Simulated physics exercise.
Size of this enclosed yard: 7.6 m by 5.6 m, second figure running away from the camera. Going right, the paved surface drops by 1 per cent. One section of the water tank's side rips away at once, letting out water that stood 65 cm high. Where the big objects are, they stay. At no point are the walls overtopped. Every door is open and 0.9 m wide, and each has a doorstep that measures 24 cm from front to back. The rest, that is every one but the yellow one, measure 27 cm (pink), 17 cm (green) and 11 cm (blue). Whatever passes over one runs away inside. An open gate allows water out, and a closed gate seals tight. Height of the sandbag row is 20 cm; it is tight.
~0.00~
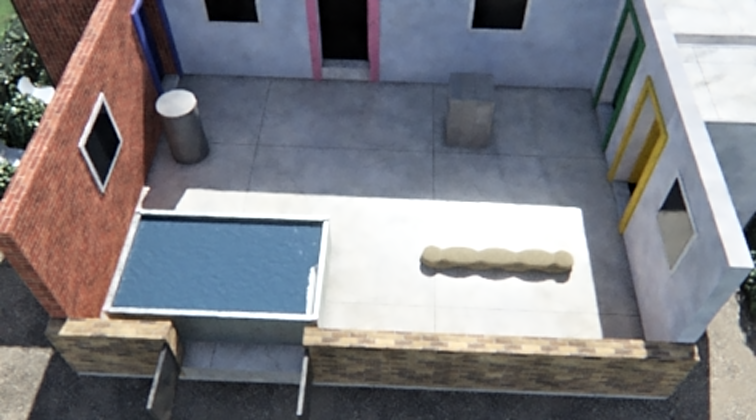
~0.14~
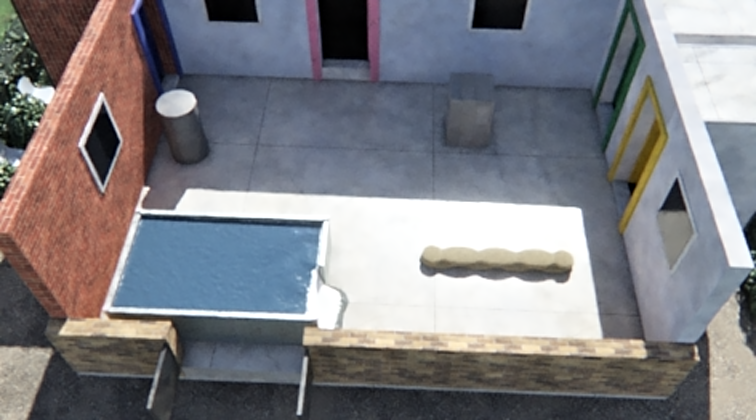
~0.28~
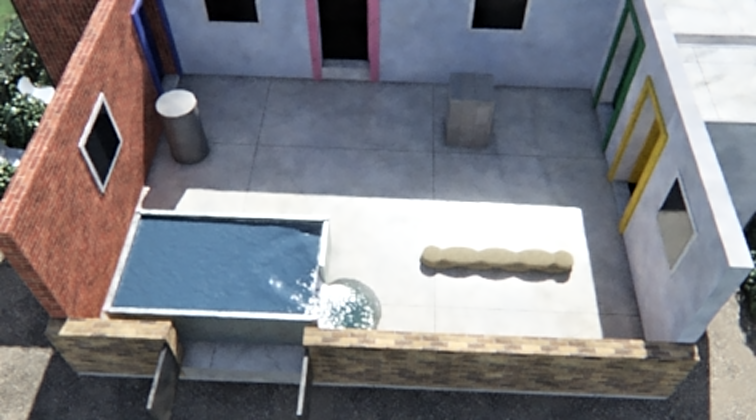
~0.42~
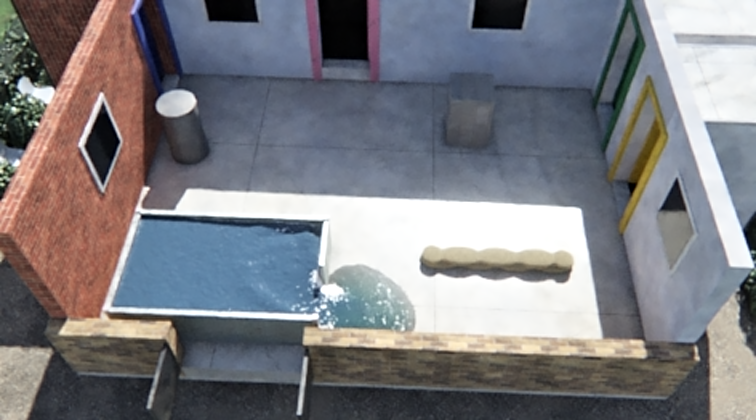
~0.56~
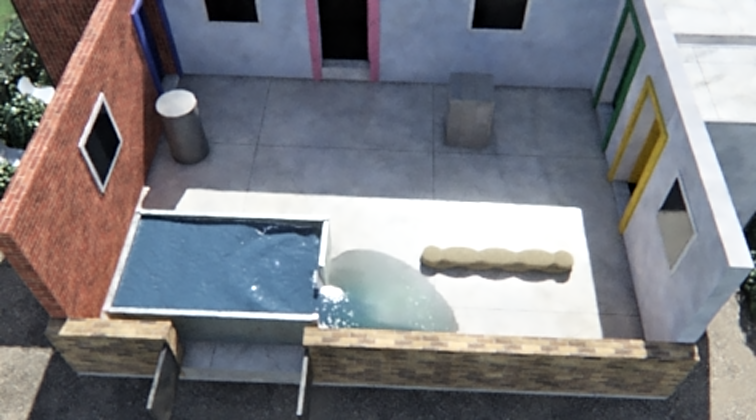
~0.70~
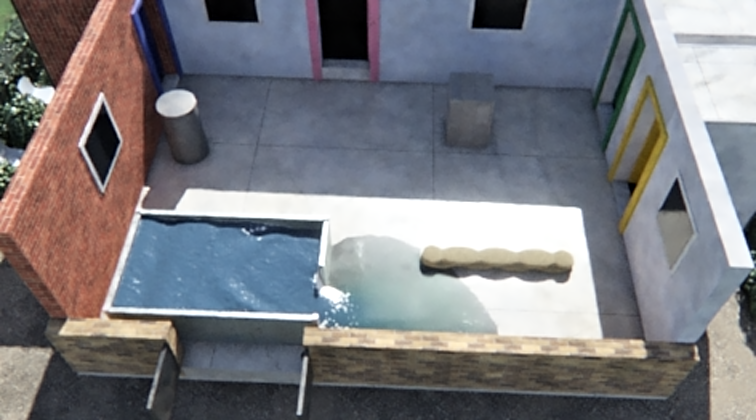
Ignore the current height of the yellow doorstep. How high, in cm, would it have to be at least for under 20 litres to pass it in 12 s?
At least about 6.5 cm.
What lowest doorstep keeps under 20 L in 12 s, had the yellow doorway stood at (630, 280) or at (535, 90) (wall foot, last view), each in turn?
Minimums: About 33 cm and 14.0 cm.
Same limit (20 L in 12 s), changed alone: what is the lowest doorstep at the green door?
At green, about 11.0 cm.
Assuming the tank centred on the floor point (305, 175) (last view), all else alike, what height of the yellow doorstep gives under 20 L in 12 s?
New minimum height: Approx. 27 cm.
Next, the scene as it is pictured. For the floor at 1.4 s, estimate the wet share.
20 %.
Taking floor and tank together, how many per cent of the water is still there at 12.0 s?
Something near 98 out of a hundred parts.
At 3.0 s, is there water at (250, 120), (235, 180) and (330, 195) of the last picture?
So the three spots come out spared, spared, spared, in that order.
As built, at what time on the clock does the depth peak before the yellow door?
Around 4.5 s.
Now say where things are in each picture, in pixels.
The first frame shows the water tank at (223, 265) is whole and still, 65 cm deep; the yellow door at (635, 161) is dry.
In the second frame, water pours out at (319, 309) and has run 0.3 m, to (343, 303); about 5 cm deep outside, 65 cm at the back.
In the third frame, water pours out at (319, 310) and has run 0.8 m, to (376, 316); about 10 cm deep outside, 65 cm at the back.
In the fourth frame, water pours out at (319, 310) and has run 1.3 m, to (410, 325); about 8 cm deep outside, 65 cm at the back.
In the fifth frame, the gap is at (319, 310), the front 1.8 m out at (449, 334); the back of the water tank holds 65 cm.
In the sixth frame, the gap is at (319, 310), the front 2.3 m out at a hidden place; the back of the water tank holds 64 cm; the yellow door at (635, 161), 5.1 m from the gap, is still 3.0 m from the nearest water.
After 1.4 s water covers 20 % of the floor, deepest (34 cm) near (333, 321); it has not reached the yellow door.
After 3.0 s water covers 30 % of the floor, deepest (40 cm) near (651, 372); 8 cm at the yellow door, 0 litres in over its 5 cm doorstep.
After 12.0 s water covers 90 % of the floor, deepest (14 cm) near (651, 372); 6 cm at the yellow door, 41 litres in over its 5 cm doorstep.
At the yellow door as built, the water arrived by 2.5 s and peaked near 11 cm at 4.4 s.
Run again over the same 12 s with other heights there, 34 litres in over 5.5 cm, 14 litres over 7.5 cm. The limit of 20 litres is kept from about 6.5 cm up.
